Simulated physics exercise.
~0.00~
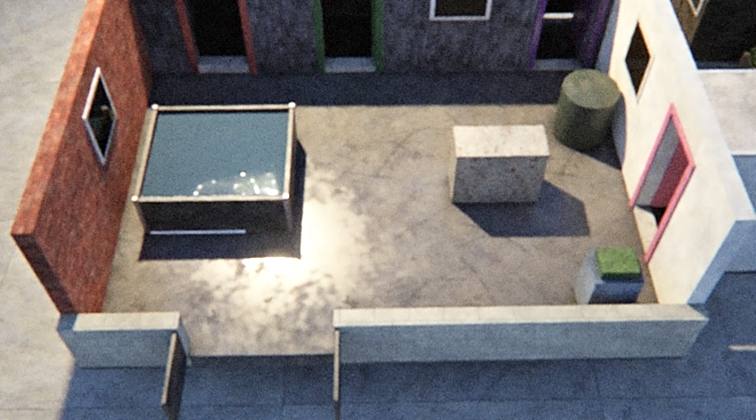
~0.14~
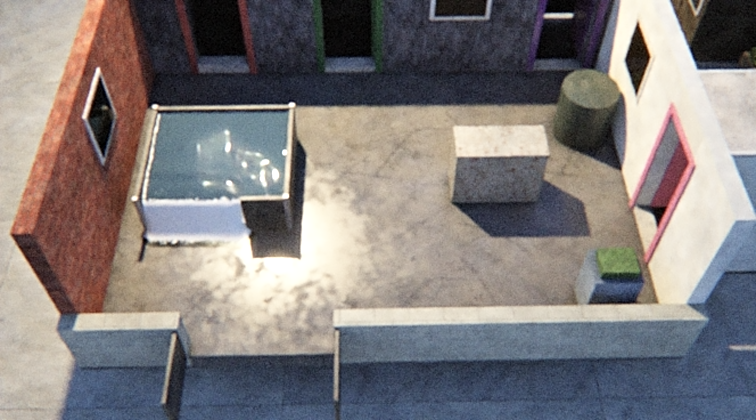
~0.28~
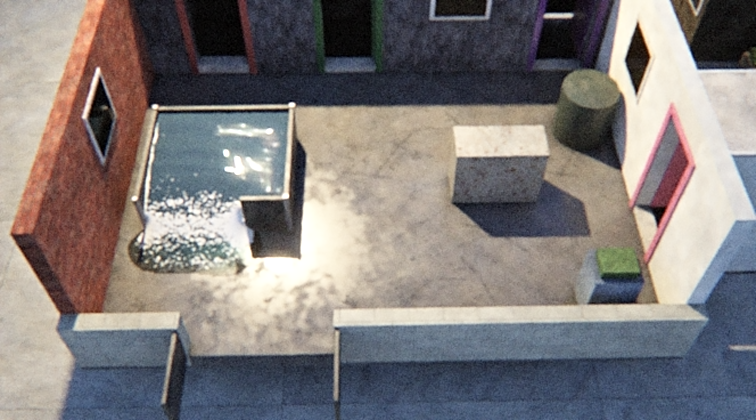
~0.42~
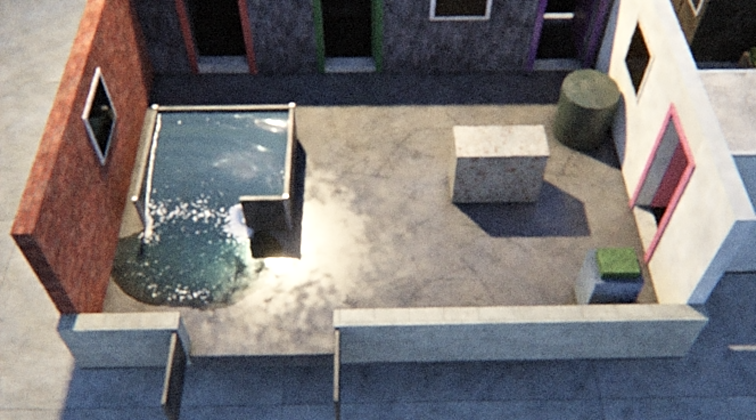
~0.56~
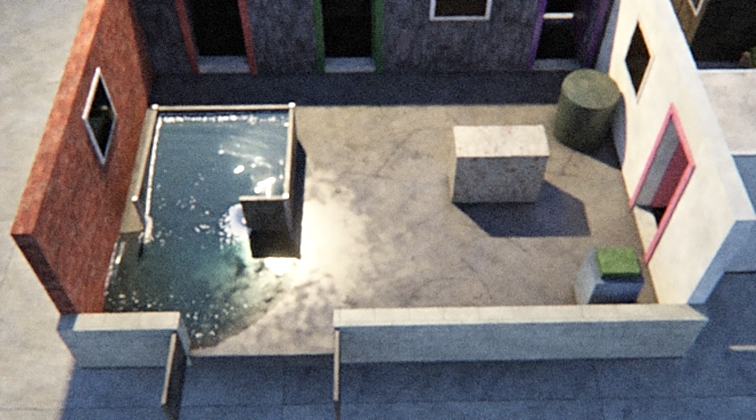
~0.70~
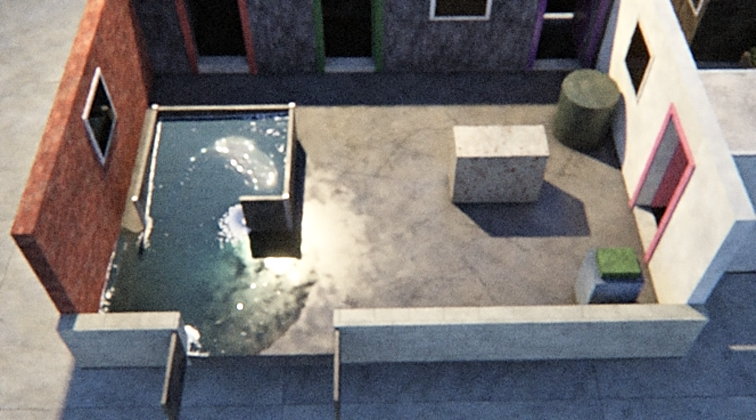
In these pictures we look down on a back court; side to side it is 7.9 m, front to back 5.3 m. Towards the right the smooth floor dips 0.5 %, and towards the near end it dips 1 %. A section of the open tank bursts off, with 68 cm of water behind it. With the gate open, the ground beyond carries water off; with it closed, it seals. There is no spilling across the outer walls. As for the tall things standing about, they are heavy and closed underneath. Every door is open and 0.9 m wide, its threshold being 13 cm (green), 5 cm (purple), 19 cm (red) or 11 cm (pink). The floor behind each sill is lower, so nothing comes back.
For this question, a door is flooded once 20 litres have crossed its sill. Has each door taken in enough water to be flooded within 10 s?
In order: The green door will most likely respect the limit. The purple door will most likely respect the limit. The red door will most likely respect the limit. The pink door will most likely respect the limit.
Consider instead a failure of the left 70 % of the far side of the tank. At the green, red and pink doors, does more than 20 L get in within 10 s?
Door green stays within, door red goes beyond, door pink stays within.
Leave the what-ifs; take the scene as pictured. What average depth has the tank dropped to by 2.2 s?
Mean depth: About 29 cm.
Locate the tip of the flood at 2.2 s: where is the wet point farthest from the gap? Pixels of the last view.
Point: Roughly (437, 336) in the last view.
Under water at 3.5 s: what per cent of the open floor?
Near 30 per cent is wet.
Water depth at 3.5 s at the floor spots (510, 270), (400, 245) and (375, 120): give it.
Listed order: 0 / 1 / 0 cm.
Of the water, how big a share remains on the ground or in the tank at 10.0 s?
Some 50 per cent remains.
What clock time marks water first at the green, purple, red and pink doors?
So, green at 5.5 s, then purple at 9.0 s, red at 4.0 s, and pink at 5.0 s.
After 1.4 s water covers 15 % of the floor and is deepest (59 cm) near (97, 341); green door not reached, purple door not reached, red door not reached, pink door not reached.
After 2.2 s water covers 15 % of the floor and is deepest (40 cm) near (157, 295); green door not reached, purple door not reached, red door not reached, pink door not reached.
After 3.5 s water covers 30 % of the floor and is deepest (23 cm) near (157, 295); green door not reached, purple door not reached, red door not reached, pink door not reached.
After 6.0 s water covers 55 % of the floor and is deepest (15 cm) near (657, 333); green door 2 cm at the sill, 0 L in, purple door not reached, red door 6 cm at the sill, 0 L in, pink door 9 cm at the sill, 0 L in.
After 10.0 s water covers 75 % of the floor and is deepest (9 cm) near (657, 333); green door 1 cm at the sill, 0 L in, purple door 2 cm at the sill, 0 L in, red door 3 cm at the sill, 0 L in, pink door 7 cm at the sill, 0 L in.
